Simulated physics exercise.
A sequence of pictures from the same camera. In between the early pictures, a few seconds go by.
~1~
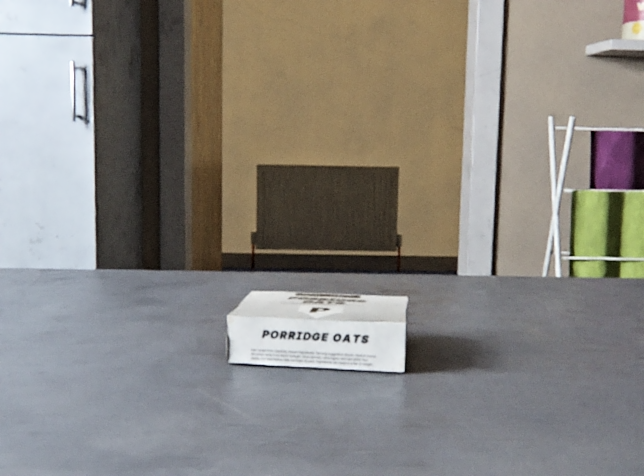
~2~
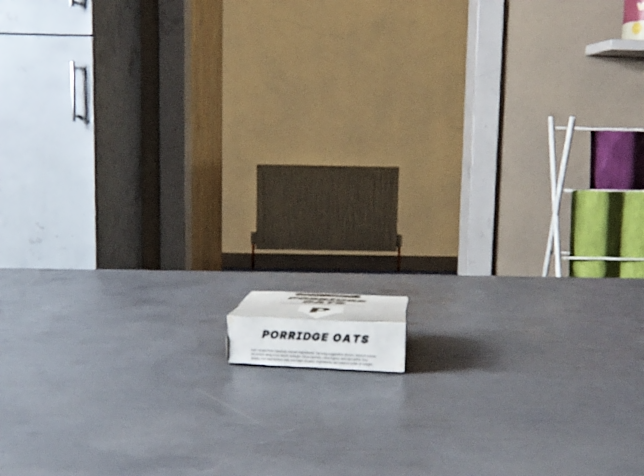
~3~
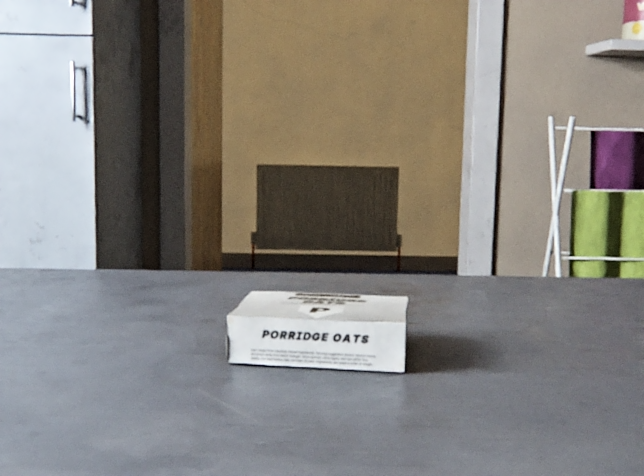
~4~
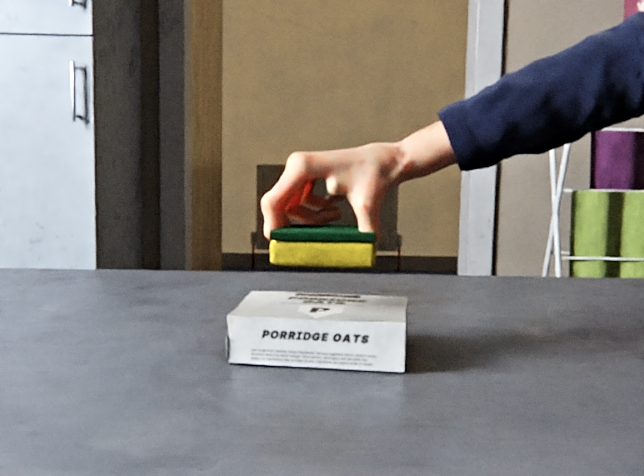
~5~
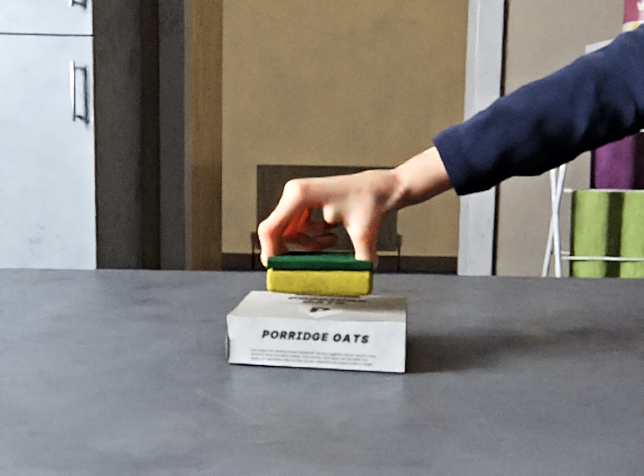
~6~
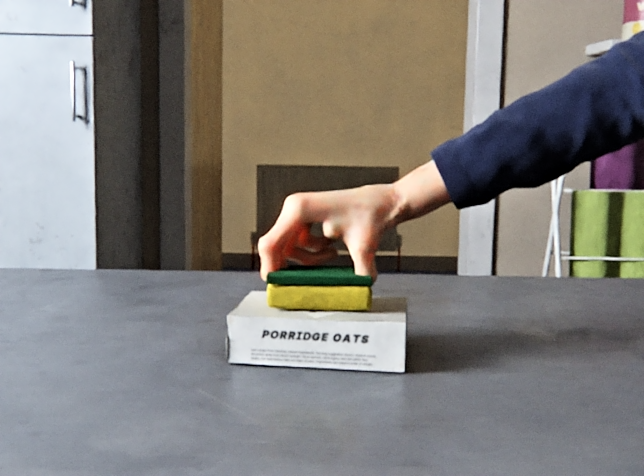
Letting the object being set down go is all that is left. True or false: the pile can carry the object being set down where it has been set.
True.
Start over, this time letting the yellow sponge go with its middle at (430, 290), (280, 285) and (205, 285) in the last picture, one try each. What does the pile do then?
Lab note - try 1: Collapse; try 2: No collapse; try 3: Collapse.
Then, 1.00 s past the last view, nothing moves.
Then, 2.10 s past the last view, yellow sponge resting near (319, 288).
Finally, both still in place. Final places as the last picture's camera would see them, yellow sponge near (319, 288). The pile stays up.
